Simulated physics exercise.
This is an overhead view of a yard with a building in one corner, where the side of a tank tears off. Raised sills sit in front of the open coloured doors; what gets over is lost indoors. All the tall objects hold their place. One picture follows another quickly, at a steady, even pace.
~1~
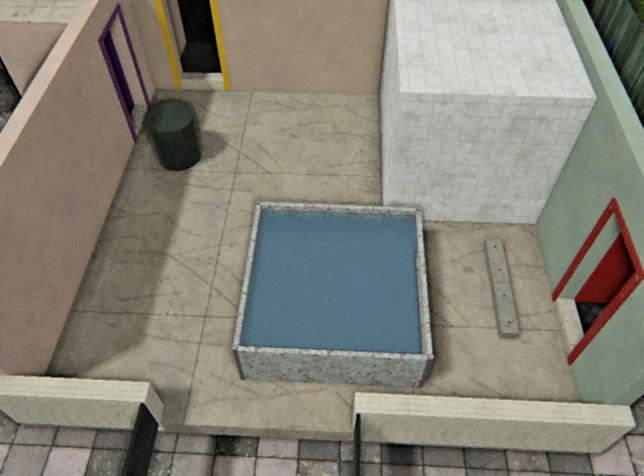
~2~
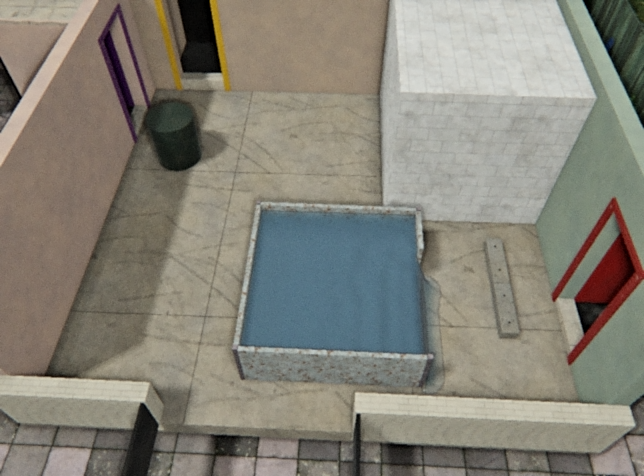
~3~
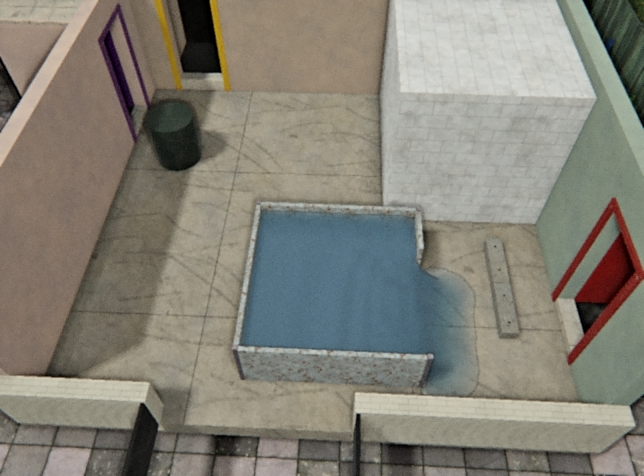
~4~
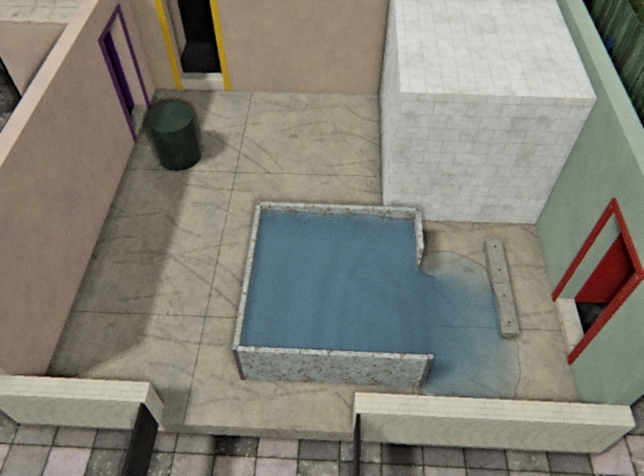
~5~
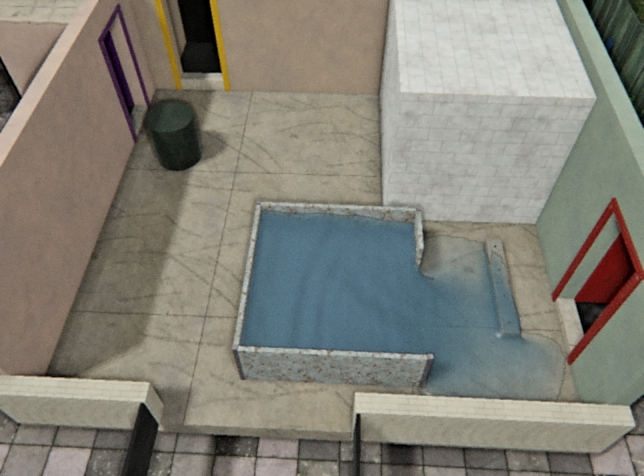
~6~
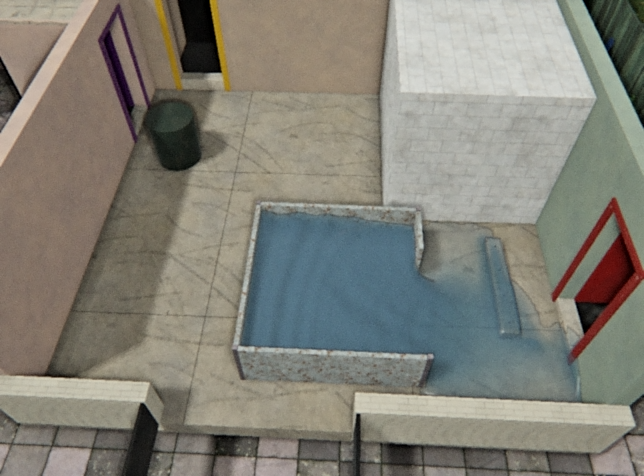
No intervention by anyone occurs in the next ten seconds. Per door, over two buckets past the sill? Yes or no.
Purple door no, yellow door no, red door yes.
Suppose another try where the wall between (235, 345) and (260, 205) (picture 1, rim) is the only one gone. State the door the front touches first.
That's the purple one.
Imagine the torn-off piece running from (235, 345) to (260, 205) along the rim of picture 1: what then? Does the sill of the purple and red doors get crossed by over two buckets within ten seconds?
Per door - purple: Exceeds, red: Does not exceed.
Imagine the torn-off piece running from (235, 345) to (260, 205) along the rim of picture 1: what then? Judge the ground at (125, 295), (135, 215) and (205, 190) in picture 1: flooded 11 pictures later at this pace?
First soaked through, second soaked through, third soaked through.
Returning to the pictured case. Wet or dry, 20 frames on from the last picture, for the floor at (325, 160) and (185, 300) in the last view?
Untouched, then untouched.
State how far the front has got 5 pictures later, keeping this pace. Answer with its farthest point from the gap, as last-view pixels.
Near (535, 229).
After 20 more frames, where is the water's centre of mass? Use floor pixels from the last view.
Near (413, 306) in the last view.
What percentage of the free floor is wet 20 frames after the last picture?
It works out to about 40 in a hundred.
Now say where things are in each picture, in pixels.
In the first picture, the water tank at (335, 276) is whole and still.
In the second picture, water pours out at (417, 319) and has run to (426, 391).
In the third picture, water pours out at (417, 321) and has run to (445, 274).
In the fourth picture, water pours out at (416, 322) and has run to (488, 275).
In the fifth picture, water pours out at (416, 323) and has run to (559, 363).
In the sixth picture, water pours out at (416, 323) and has run to a hidden place.
A moment on, water covers 20 % of the floor; the purple door not reached, the yellow door not reached, the red door over two buckets in.
Next, water covers 25 % of the floor; the purple door not reached, the yellow door not reached, the red door far over two buckets in.
Then, water covers 40 % of the floor; the purple door not reached, the yellow door not reached, the red door far over two buckets in.
Later, water covers 70 % of the floor; the purple door wet at the sill, nothing in, the yellow door wet at the sill, nothing in, the red door far over two buckets in.
In the end, water covers 90 % of the floor; the purple door under two buckets in, the yellow door wet at the sill, nothing in, the red door far over two buckets in.
